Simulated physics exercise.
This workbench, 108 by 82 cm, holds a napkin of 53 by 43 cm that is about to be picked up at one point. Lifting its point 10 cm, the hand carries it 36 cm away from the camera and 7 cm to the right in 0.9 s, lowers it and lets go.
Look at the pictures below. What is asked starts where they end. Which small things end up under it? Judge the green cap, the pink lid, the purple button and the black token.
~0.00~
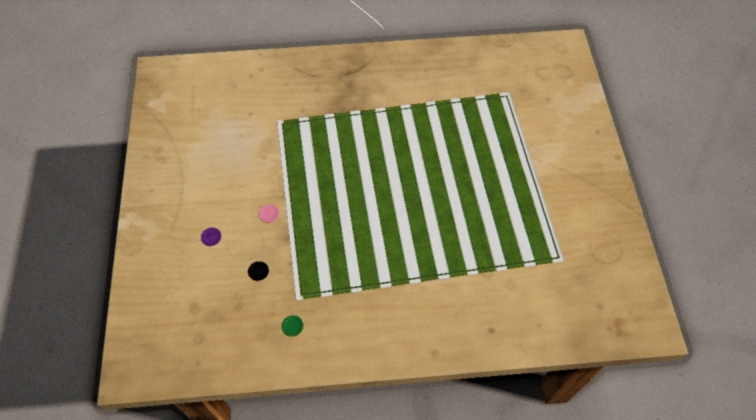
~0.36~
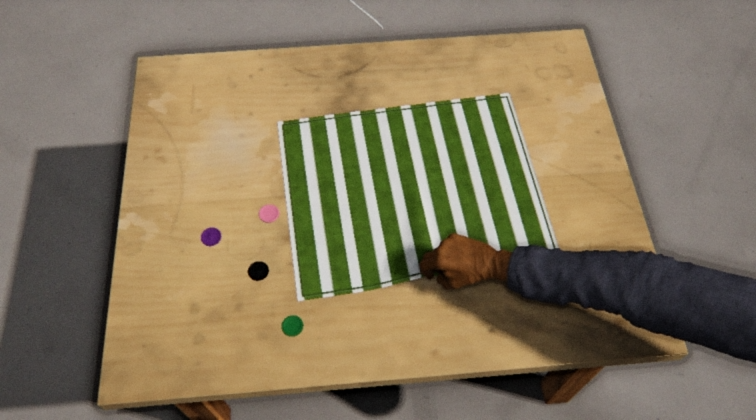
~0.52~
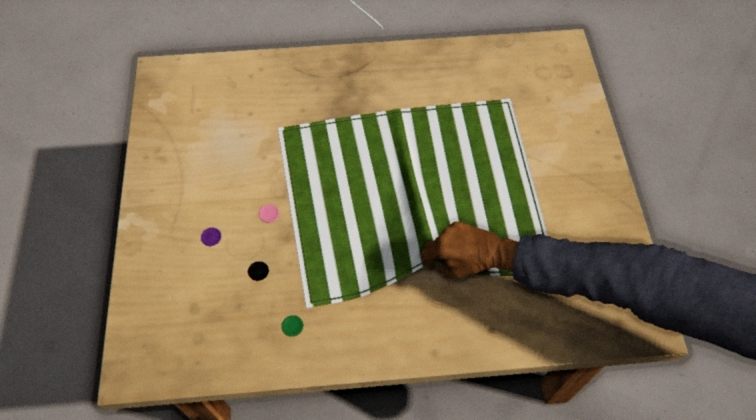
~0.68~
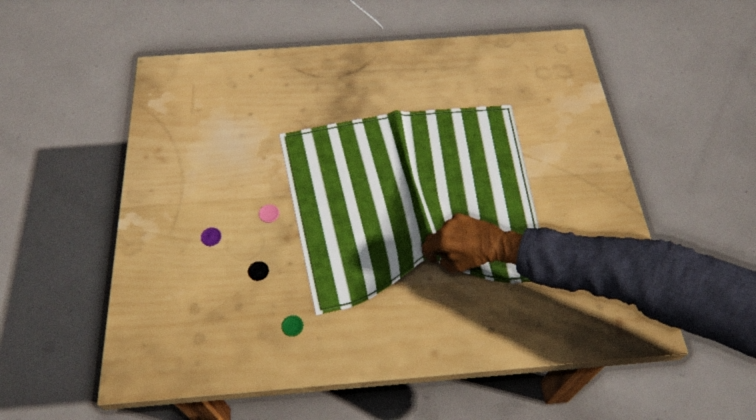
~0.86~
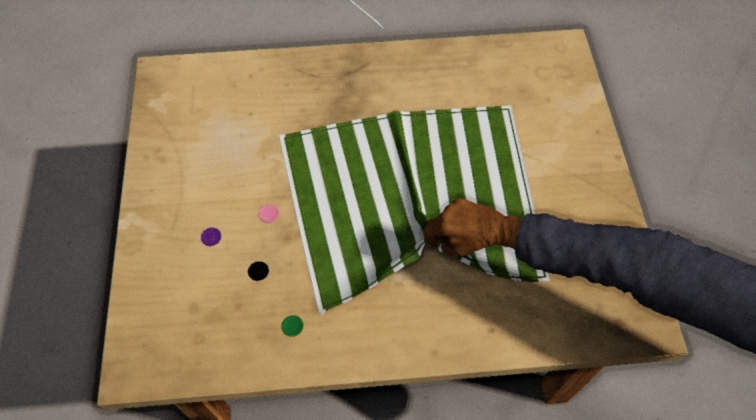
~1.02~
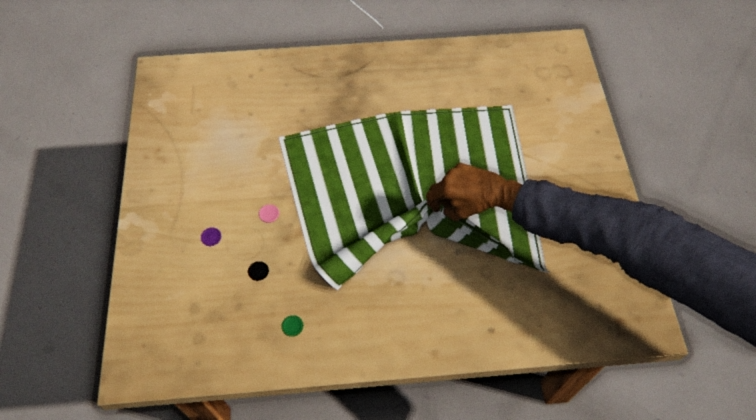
In order: The green cap stays uncovered; the pink lid remains in the open; the purple button stays uncovered; the black token remains in the open.
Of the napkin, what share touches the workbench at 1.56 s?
Roughly 45 per cent.
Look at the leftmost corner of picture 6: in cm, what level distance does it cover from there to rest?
Measured flat, the shift is around 2 centimetres.
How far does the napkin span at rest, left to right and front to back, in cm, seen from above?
From above you'd see around 56 cm of width and near 26 cm of depth.
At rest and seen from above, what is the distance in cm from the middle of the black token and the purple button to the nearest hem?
First: Approx. 20 cm; second: Approx. 21 cm.
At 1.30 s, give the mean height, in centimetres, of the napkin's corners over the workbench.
On average the corners sit about 1 cm above the surface.
After 1.3 s, 55 % of it is down, spanning 55 by 31 cm, above no small thing.
After 1.6 s, 45 % of it is down, spanning 55 by 27 cm, above no small thing.
After 1.8 s, 45 % of it is down, spanning 56 by 25 cm, above no small thing.
After 2.1 s, 50 % of it is down, spanning 56 by 26 cm, above no small thing.
After 3.1 s, 50 % of it is down, spanning 56 by 26 cm, above no small thing.
